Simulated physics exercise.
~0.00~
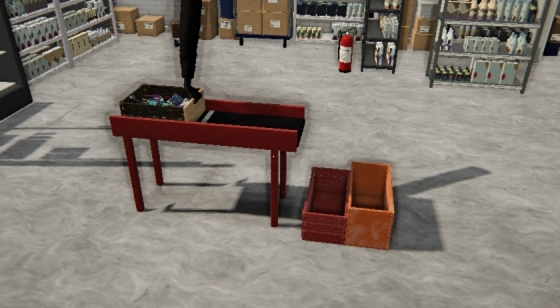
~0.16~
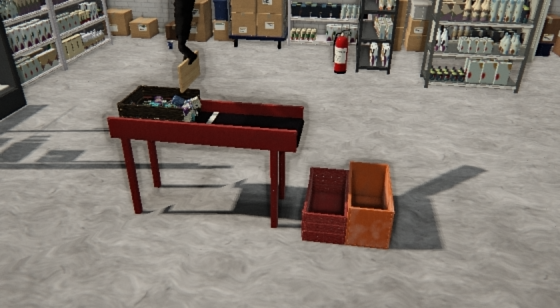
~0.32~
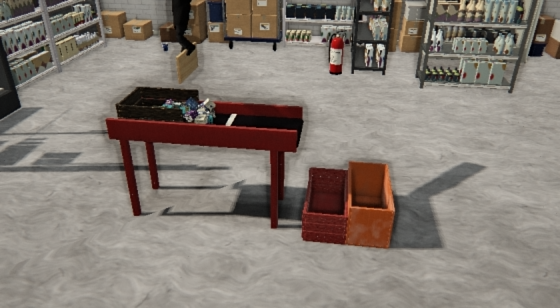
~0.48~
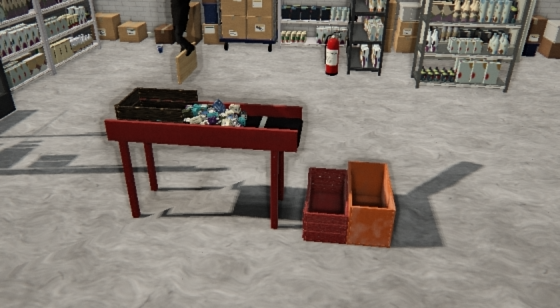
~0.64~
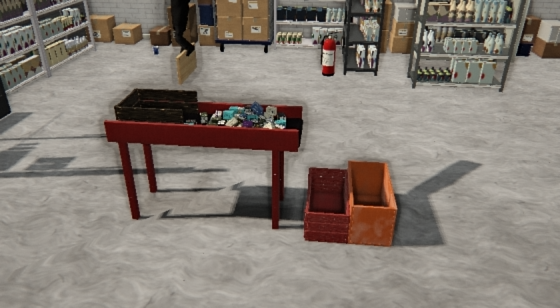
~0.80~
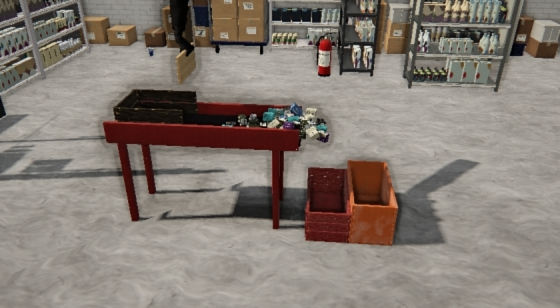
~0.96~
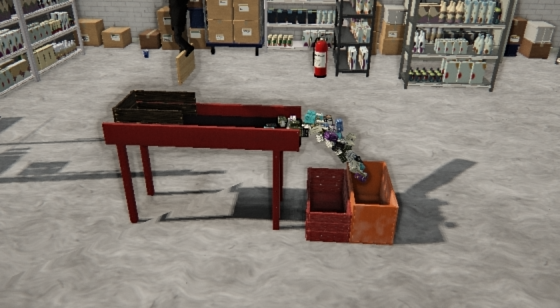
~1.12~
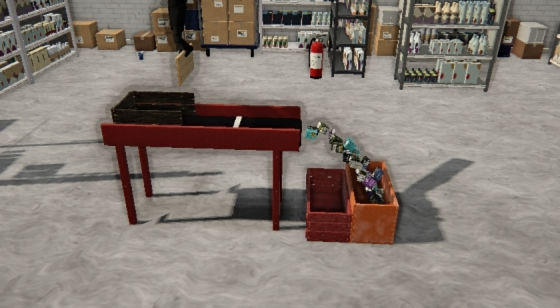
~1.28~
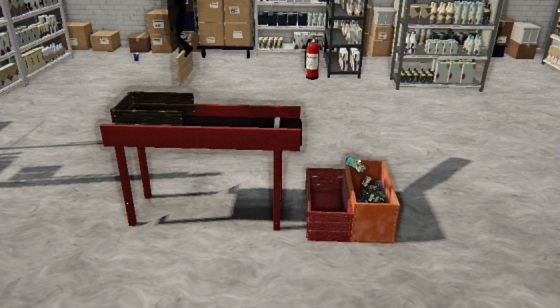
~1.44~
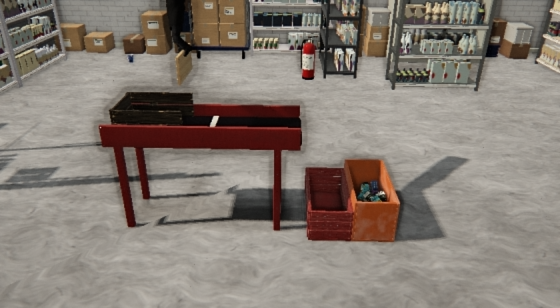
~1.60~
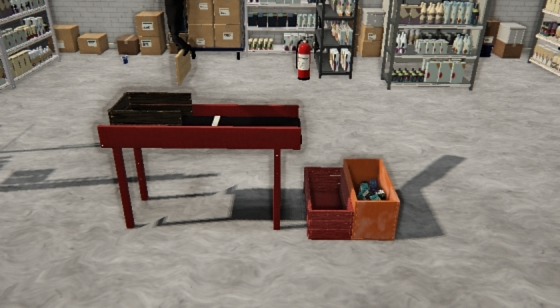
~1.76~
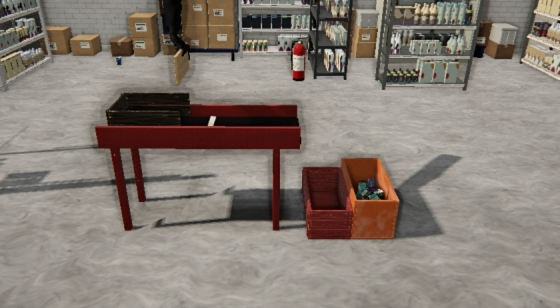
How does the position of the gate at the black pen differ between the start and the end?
At the start the gate is down at the right end of the black pen. By the end it hangs raised above the pen, clear of the belt.
